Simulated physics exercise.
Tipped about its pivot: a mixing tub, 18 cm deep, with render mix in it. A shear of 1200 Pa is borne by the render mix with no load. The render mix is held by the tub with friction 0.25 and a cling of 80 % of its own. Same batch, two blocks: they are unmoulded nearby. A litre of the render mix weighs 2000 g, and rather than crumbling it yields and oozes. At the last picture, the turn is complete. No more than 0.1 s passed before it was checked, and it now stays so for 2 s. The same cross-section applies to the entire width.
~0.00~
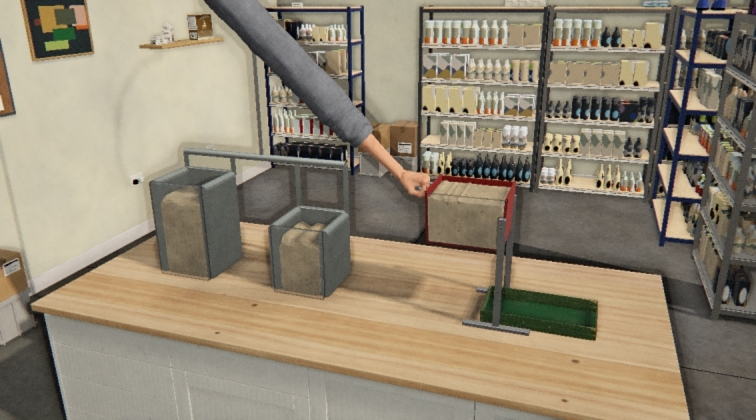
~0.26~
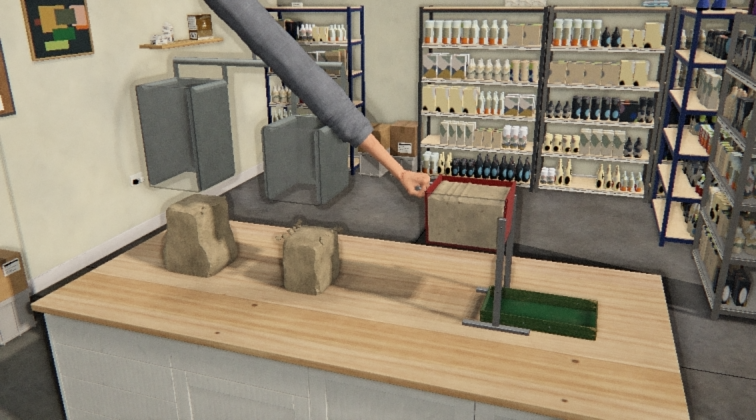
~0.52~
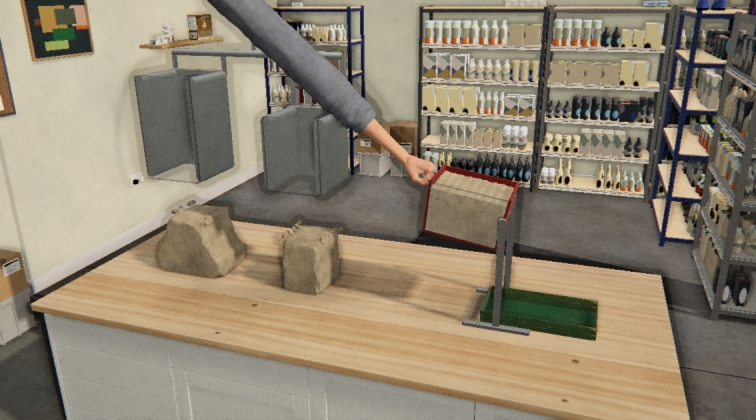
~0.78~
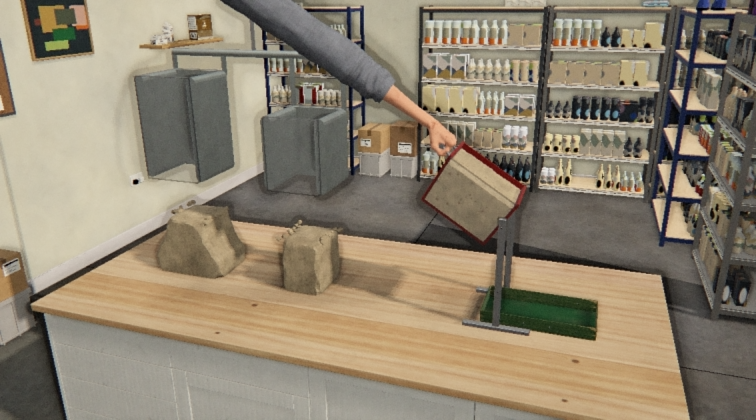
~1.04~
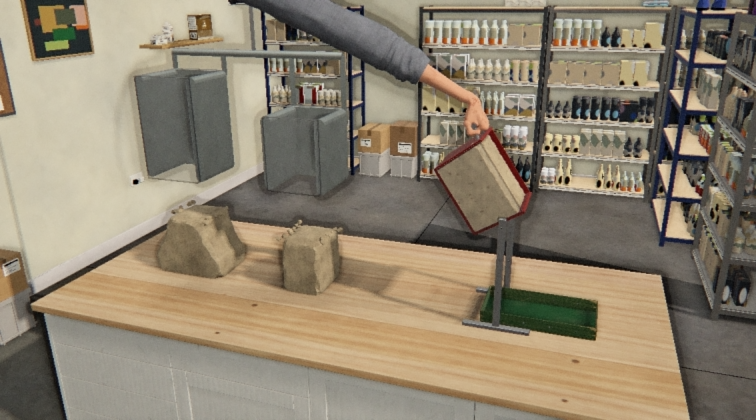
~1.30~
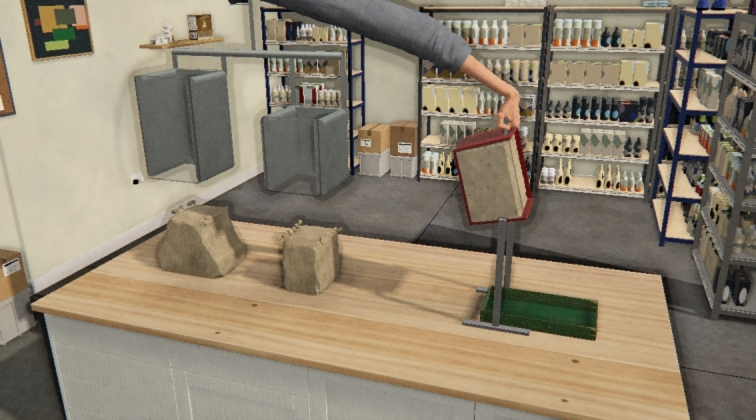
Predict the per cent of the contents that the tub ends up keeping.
The tub ends up keeping roughly 100 %.
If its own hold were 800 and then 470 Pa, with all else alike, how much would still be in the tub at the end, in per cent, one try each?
In order: Around 75 % and around 60 %.
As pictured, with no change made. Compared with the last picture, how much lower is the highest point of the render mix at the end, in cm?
The top ends up some 0 cm below its level in the last picture.
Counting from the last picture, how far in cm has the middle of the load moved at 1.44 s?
The distance comes to some 0 cm.
After 1.44 s, the tub is at 75 degrees and holds 100 %.
After 1.61 s, the tub is at 75 degrees and holds 100 %.
After 1.78 s, the tub is at 75 degrees and holds 100 %.
After 1.95 s, the tub is at 75 degrees and holds 100 %.
After 3.30 s, the tub is at 75 degrees and holds 100 %.
